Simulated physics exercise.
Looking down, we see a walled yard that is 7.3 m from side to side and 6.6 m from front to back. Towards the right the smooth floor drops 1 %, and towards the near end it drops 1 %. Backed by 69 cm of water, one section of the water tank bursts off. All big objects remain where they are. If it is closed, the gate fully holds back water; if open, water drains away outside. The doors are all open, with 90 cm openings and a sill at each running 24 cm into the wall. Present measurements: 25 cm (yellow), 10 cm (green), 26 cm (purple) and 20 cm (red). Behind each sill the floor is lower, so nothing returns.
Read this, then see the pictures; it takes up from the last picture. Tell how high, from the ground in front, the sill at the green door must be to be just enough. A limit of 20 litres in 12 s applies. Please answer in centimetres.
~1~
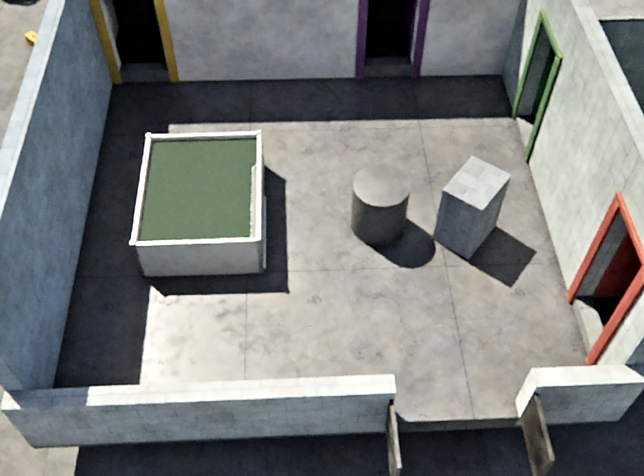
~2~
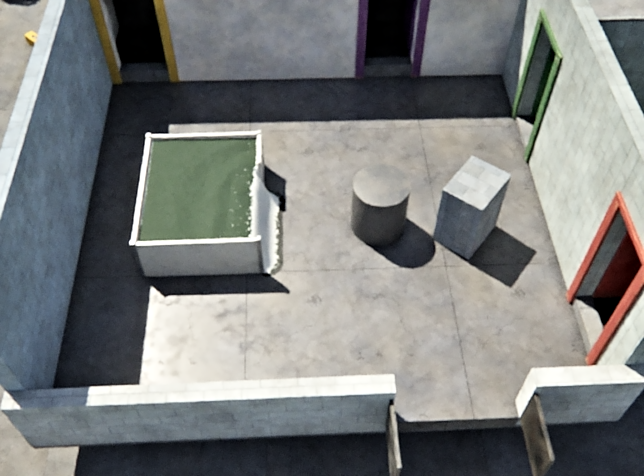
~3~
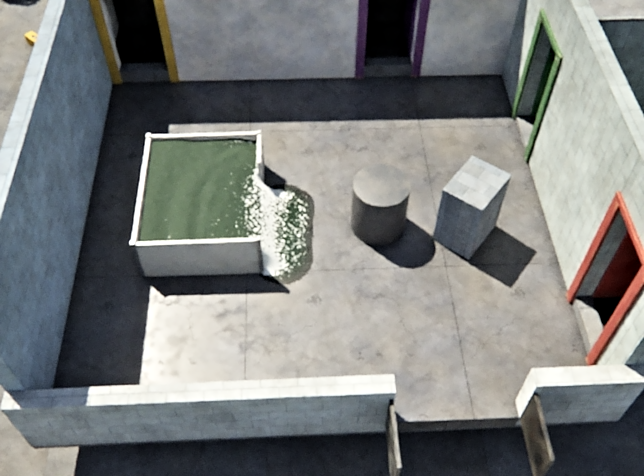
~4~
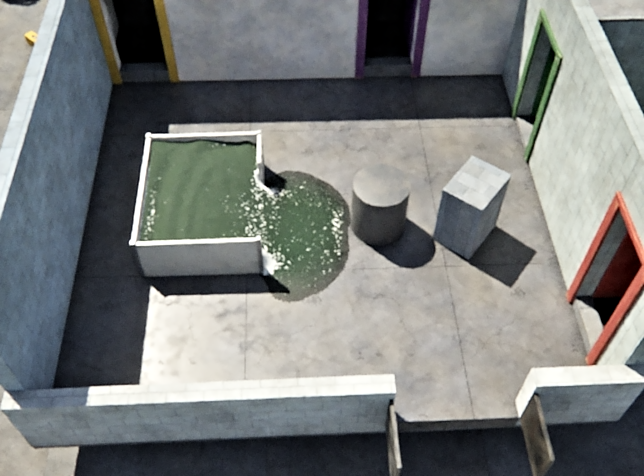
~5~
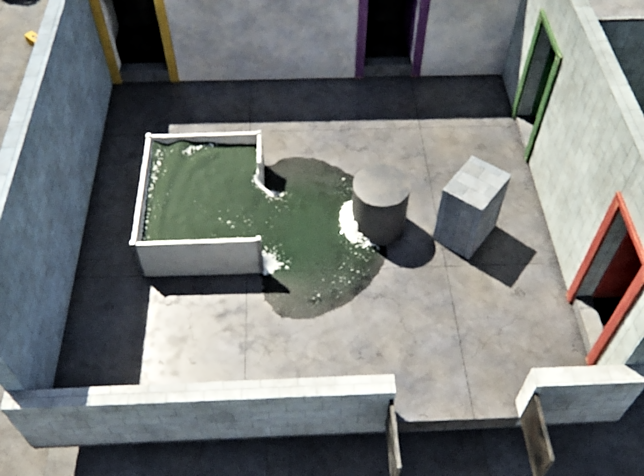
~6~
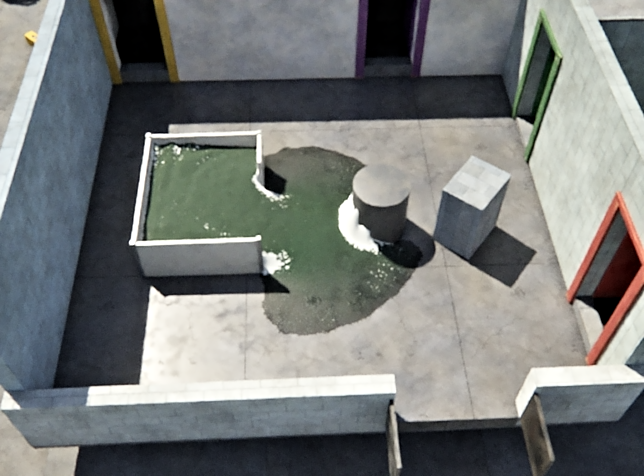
It must be about 8 cm high.
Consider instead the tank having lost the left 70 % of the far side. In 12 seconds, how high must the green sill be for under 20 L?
Then the minimum is about 11.0 cm.
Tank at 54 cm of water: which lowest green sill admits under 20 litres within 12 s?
Roughly 6.0 centimetres would do it.
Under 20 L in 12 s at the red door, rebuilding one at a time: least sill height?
About 18 cm at red.
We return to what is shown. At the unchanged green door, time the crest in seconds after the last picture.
It peaks around 1.8 s.
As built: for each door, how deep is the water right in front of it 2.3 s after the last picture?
Depths in cm: Yellow 0, green 11, purple 13, red 25.
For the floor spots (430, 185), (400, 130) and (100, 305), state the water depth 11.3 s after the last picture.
Taking the spots in order: About 5, 3 and 0 centimetres.
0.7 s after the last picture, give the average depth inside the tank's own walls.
Mean depth: Approx. 38 cm.
Then, 0.7 s after the last picture water covers 30 % of the floor, deepest (44 cm) near (339, 234); it has not reached the green door.
Then, 2.3 s after the last picture water covers 55 % of the floor, deepest (28 cm) near (525, 387); 11 cm at the green door, 2 litres in over its 10 cm sill.
Then, 11.3 s after the last picture water covers 75 % of the floor, deepest (8 cm) near (543, 265); 5 cm at the green door, 6 litres in over its 10 cm sill.
At the green door as built, the water peaked near 14 cm, 1.7 s after the last picture.
With a sill of 6.5 cm, 45 litres would have come in within the 12 s; with 10 cm, 7 litres. So under 20 litres takes about 8 cm.
